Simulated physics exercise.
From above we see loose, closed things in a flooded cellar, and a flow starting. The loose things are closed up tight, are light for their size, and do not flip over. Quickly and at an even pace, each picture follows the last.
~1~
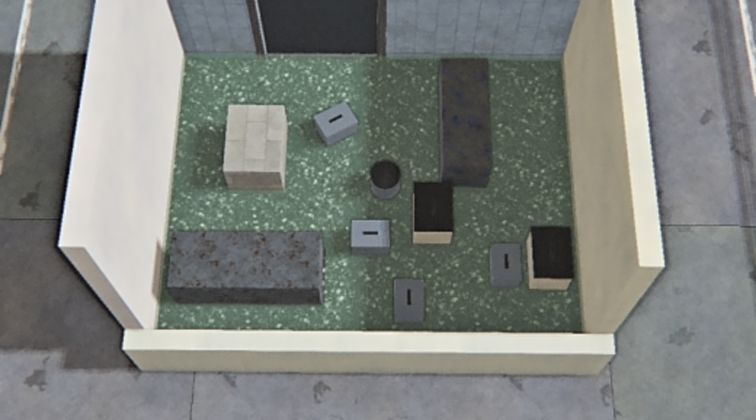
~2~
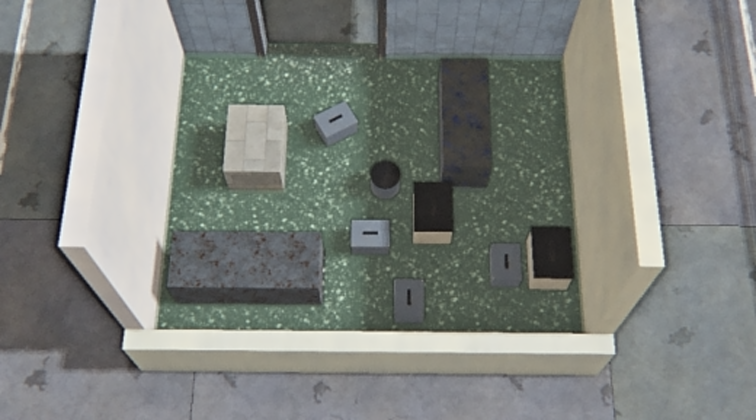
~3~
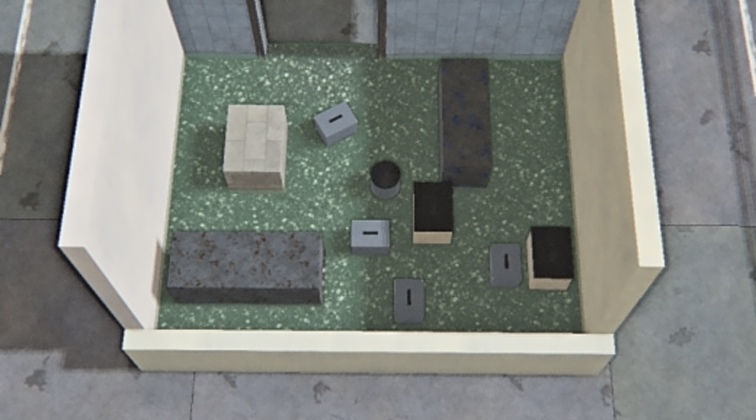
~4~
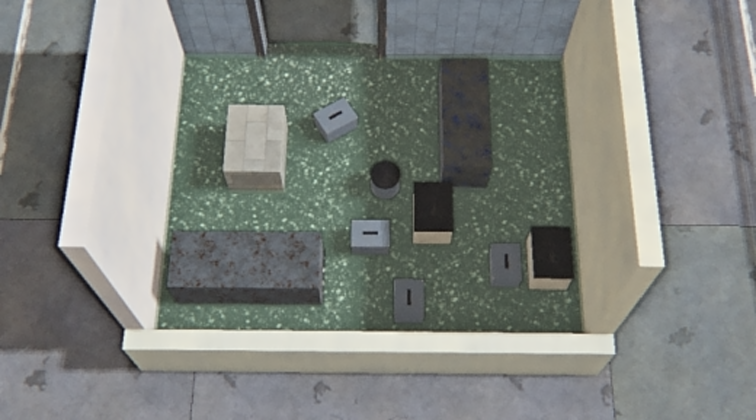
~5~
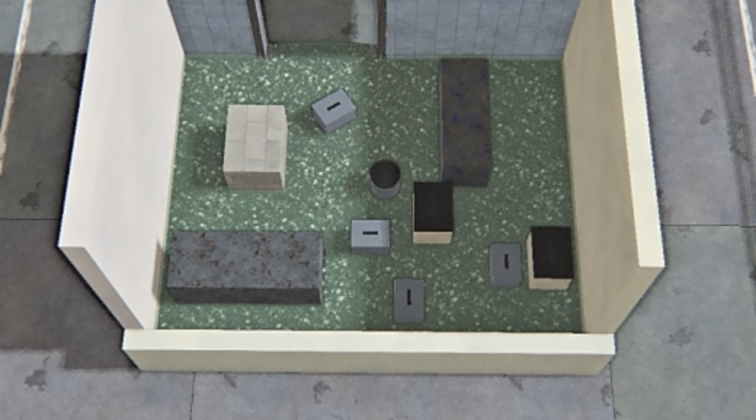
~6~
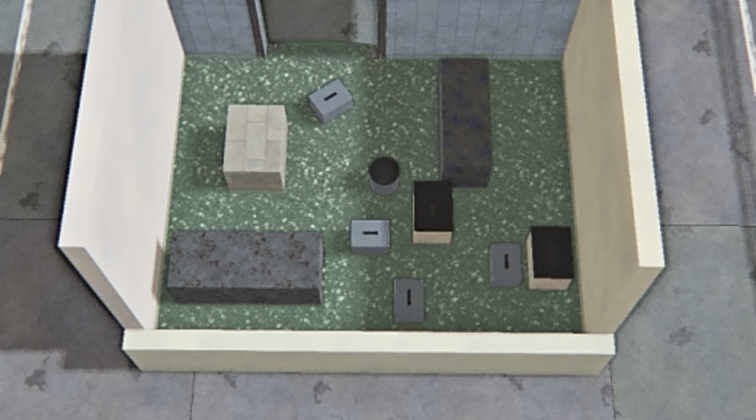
A green-speckled room with cream side walls and a doorway at the back is seen from above by a still camera. A pale block and a long grey one stand at left, a dark slab at upper right, with four slotted grey totes, a round dark pail and two black-topped boxes around them. The dark door opens, then the uppermost tote drifts slightly toward the doorway, and the pail barely shifts the same way.
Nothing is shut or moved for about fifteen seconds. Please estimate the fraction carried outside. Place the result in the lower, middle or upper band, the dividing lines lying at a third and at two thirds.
A third to two thirds.
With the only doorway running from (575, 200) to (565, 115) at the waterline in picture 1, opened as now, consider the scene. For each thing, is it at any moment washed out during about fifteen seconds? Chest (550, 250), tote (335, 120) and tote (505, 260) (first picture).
Per item as listed - swept away, not lost, swept away.
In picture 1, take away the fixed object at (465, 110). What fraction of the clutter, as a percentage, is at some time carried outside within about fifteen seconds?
Close to 40 percent, I reckon.
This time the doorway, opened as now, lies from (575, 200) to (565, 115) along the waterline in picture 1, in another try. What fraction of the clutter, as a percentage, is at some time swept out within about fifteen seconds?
60 %.
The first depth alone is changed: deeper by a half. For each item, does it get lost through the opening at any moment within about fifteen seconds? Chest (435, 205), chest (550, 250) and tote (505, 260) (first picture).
In order, flushed away, held back and held back.
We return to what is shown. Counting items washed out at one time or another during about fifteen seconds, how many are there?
That comes out at 4.
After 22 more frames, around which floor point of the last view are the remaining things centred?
I'd say roughly (400, 178).
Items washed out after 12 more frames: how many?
1.
A moment on, 0 of 7 are out; 7 afloat.
Next, 1 of 7 are out; 6 afloat.
Later, 2 of 7 are out; 5 afloat.
In the end, 4 of 7 are out; 3 afloat.
